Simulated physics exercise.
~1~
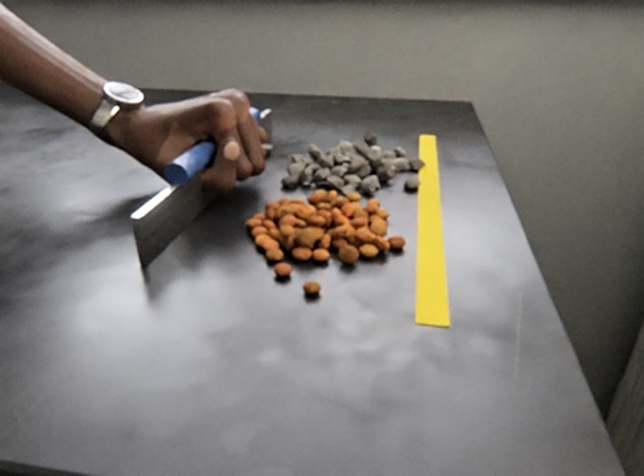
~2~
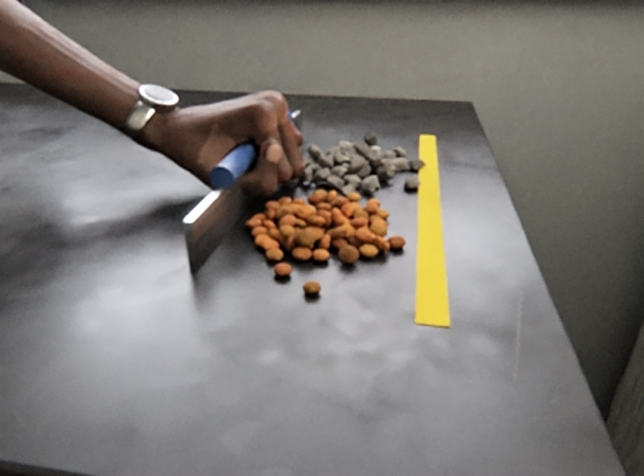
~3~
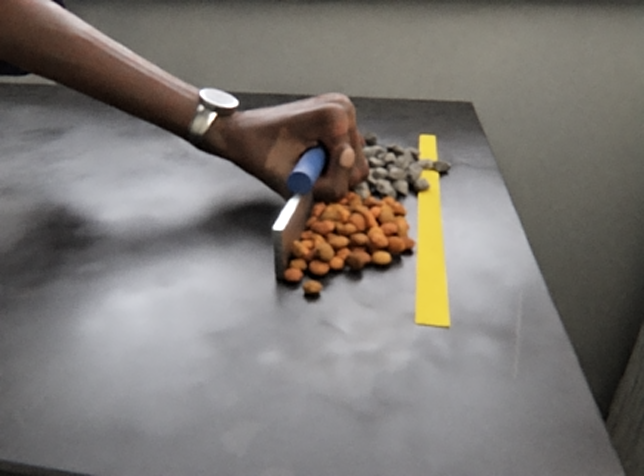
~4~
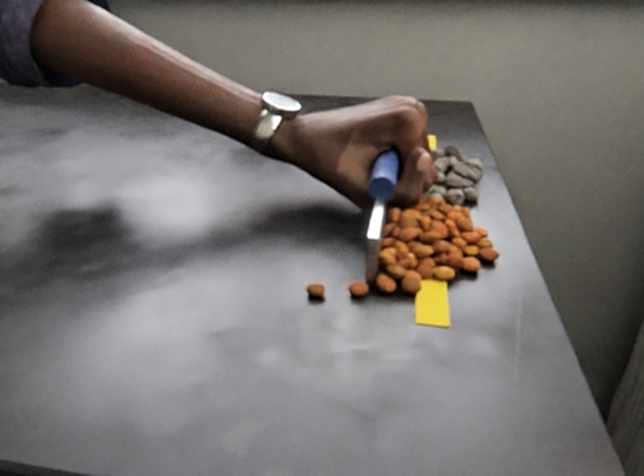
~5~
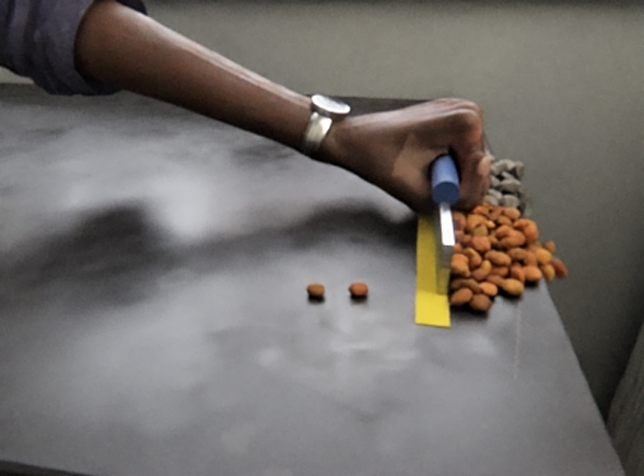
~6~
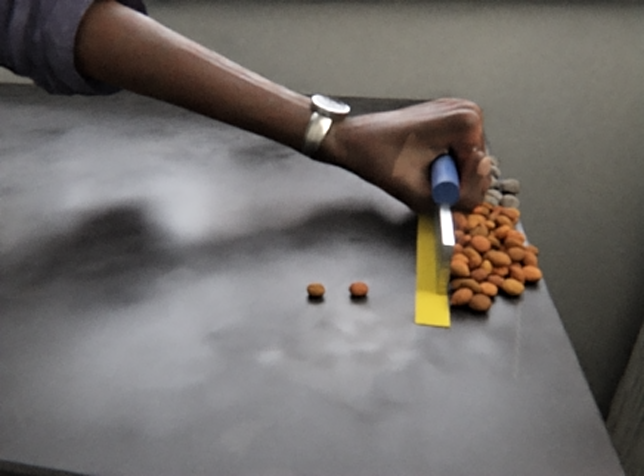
The clip shows a hand pushing a blue-handled scraper rightward across a dark table, sweeping a heap of orange pieces and one of gray pieces over yellow tape, then stopping there as some of each drop off the edge and two orange pieces remain behind.
